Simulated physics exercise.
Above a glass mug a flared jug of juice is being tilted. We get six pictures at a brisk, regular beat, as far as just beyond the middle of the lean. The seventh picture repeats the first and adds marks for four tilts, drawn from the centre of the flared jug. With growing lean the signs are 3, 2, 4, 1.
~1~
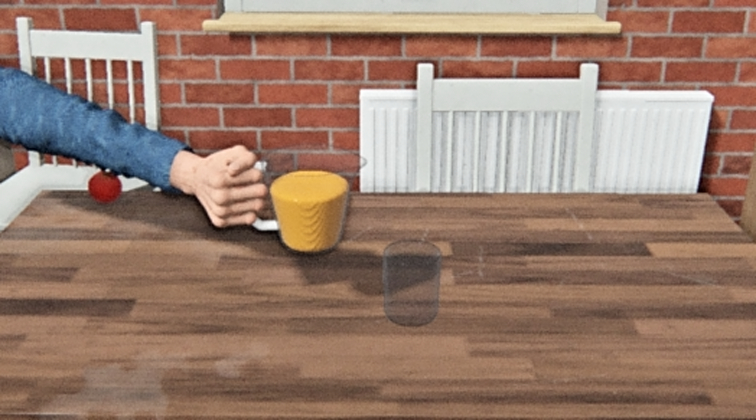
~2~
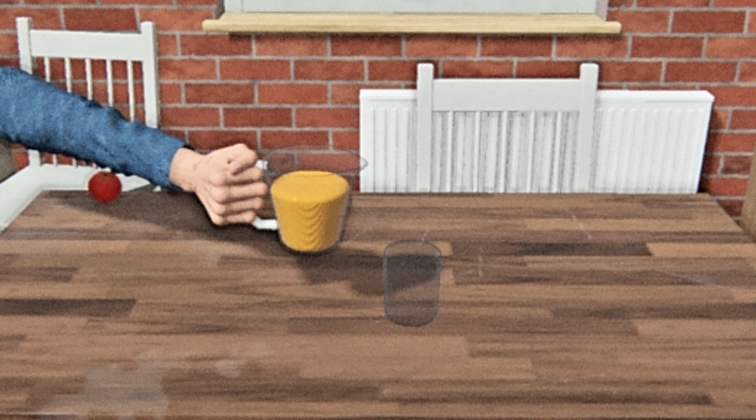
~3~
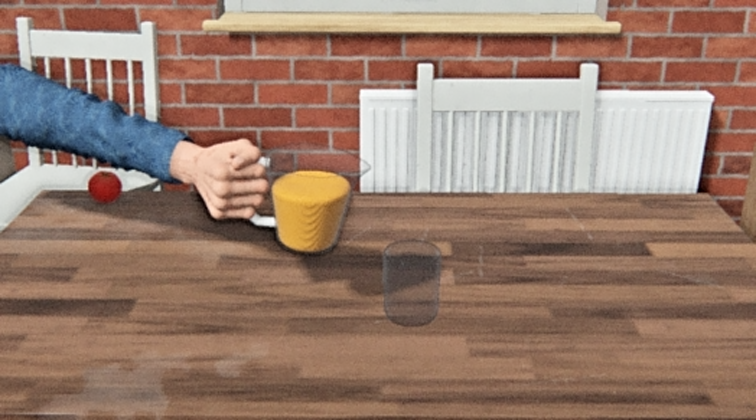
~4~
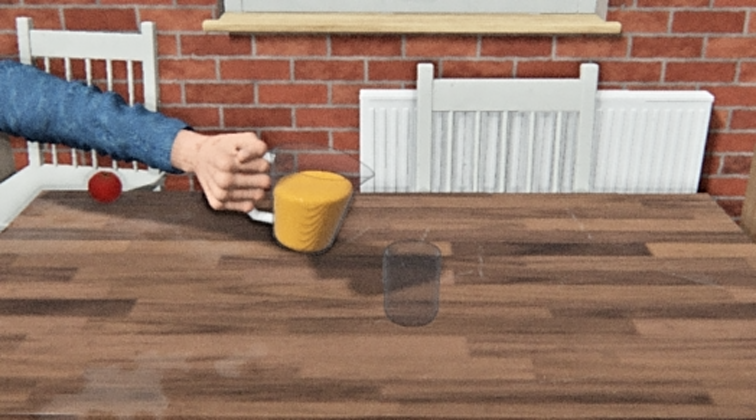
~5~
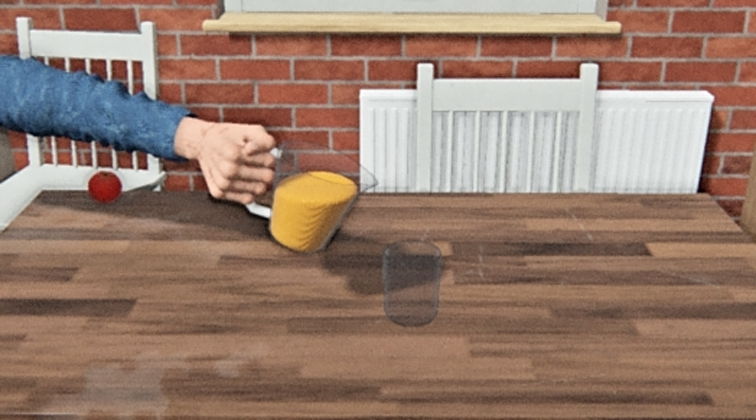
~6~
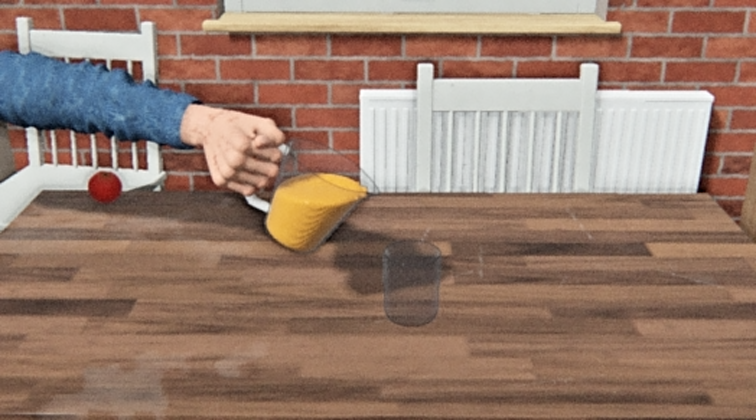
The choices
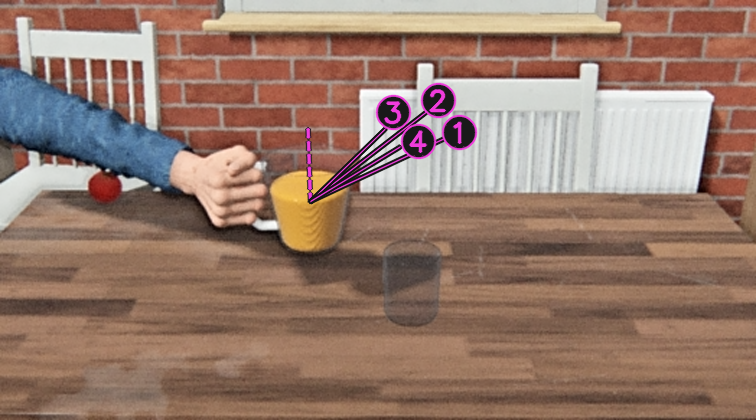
A hand gradually tilts a jug of orange juice rightward above an empty glass mug.
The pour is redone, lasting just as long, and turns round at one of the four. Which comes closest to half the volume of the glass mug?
4 is best.
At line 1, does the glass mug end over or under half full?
Over.
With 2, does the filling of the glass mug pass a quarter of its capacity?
Yes.
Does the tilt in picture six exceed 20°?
Yes, it does.
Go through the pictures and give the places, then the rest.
The first picture shows upright, lip at (366, 162); rim of the glass mug round (412, 252); nothing has left yet.
The second picture shows upright, lip at (367, 163); nothing has left yet.
The third picture shows tipped about 6°, lip at (370, 167); nothing has left yet.
The fourth picture shows tipped about 12°, lip at (374, 174); nothing has left yet.
The fifth picture shows tipped about 20°, lip at (377, 183); nothing has left yet.
The sixth picture shows tipped about 28°, lip at (379, 192); nothing has left yet.
In magenta, 1 at (443, 138); 2 at (426, 112); 3 at (385, 129); 4 at (400, 146).
For line 1, the glass mug ends with about 66 % of what it can hold.
For line 2, the glass mug ends with about 35 % of what it can hold.
For line 3, the glass mug ends with about 22 % of what it can hold.
For line 4, the glass mug ends with about 50 % of what it can hold.
